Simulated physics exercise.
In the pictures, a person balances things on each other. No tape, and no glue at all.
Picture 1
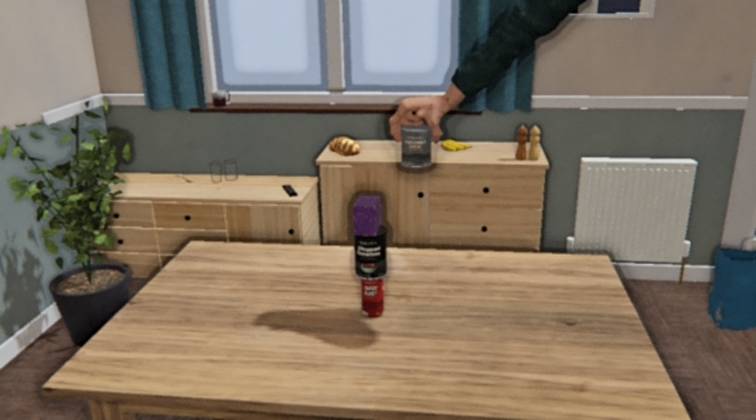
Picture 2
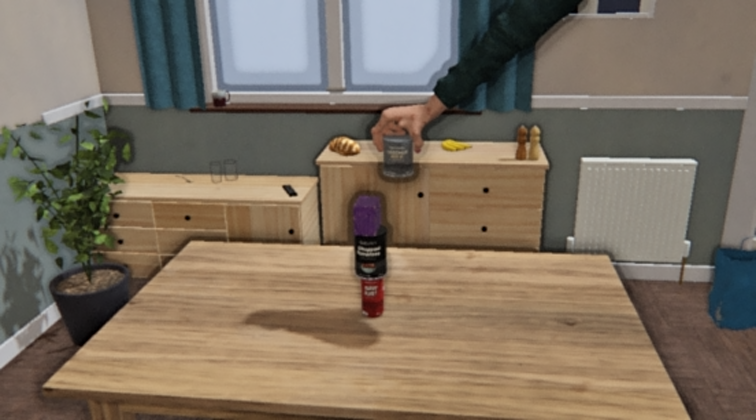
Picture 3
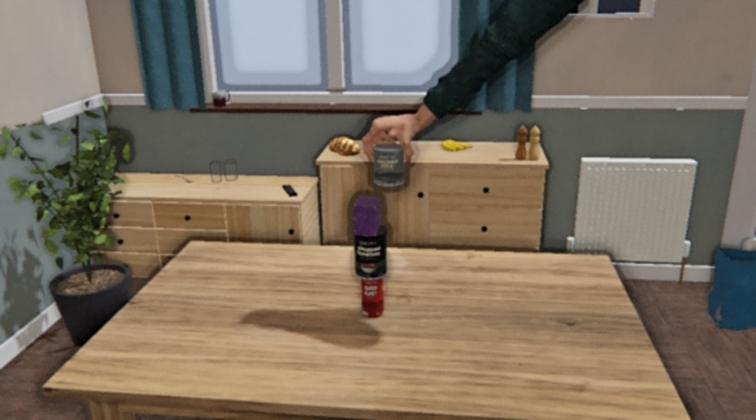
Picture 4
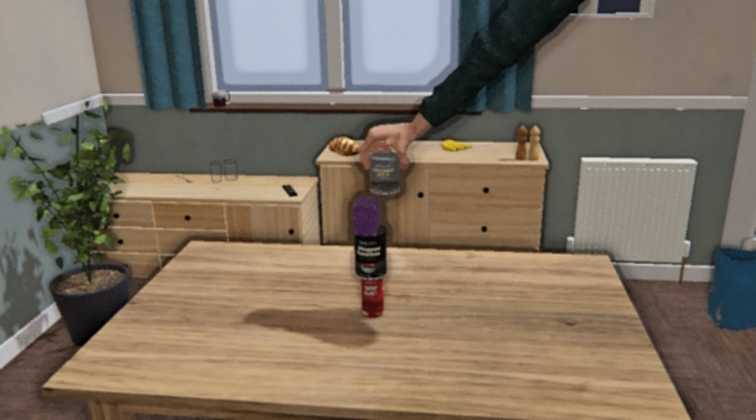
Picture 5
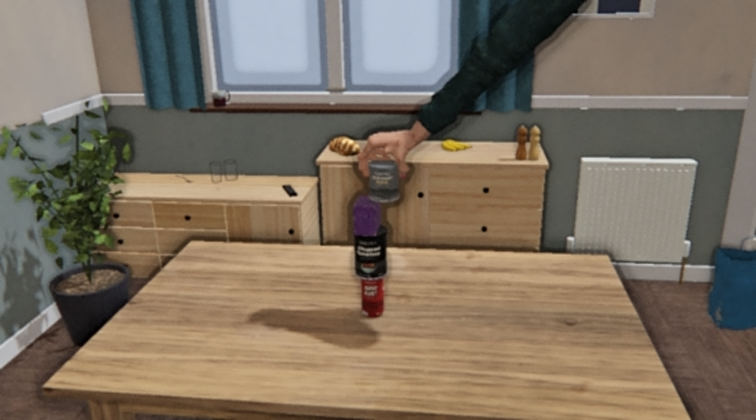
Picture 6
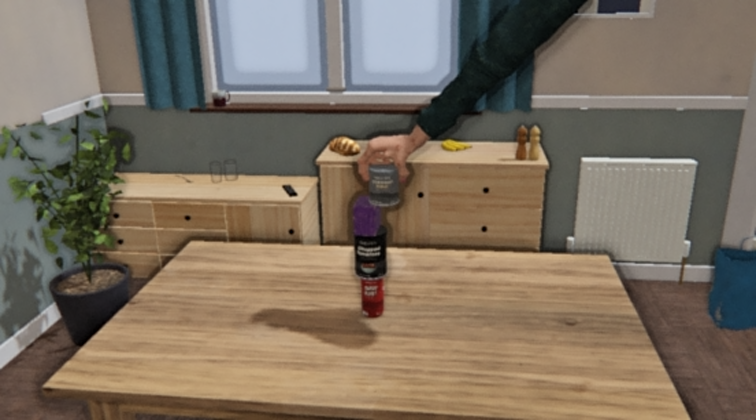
A grey pot gripped by a hand moved a little left and down above a wooden table, until it was set on the purple block stacked over a black tin and a red can, still held.
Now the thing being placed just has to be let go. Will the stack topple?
The stack does not stay intact.
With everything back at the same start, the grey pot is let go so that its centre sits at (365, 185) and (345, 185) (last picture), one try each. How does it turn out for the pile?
In the first case the pile remains standing, while in the second it collapses.
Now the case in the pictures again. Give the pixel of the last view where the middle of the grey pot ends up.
The object finishes somewhere near (399, 307).
Then, 0.30 s after the last picture, grey pot now fallen.
Then, 0.50 s after the last picture, things are still on the move.
Then, 0.60 s after the last picture, as before.
Then, 2.00 s after the last picture, nothing new.
At rest, fallen, grey pot; the other 3 in place. Seen from the same camera at the end, grey pot near (399, 307). The pile gives way.
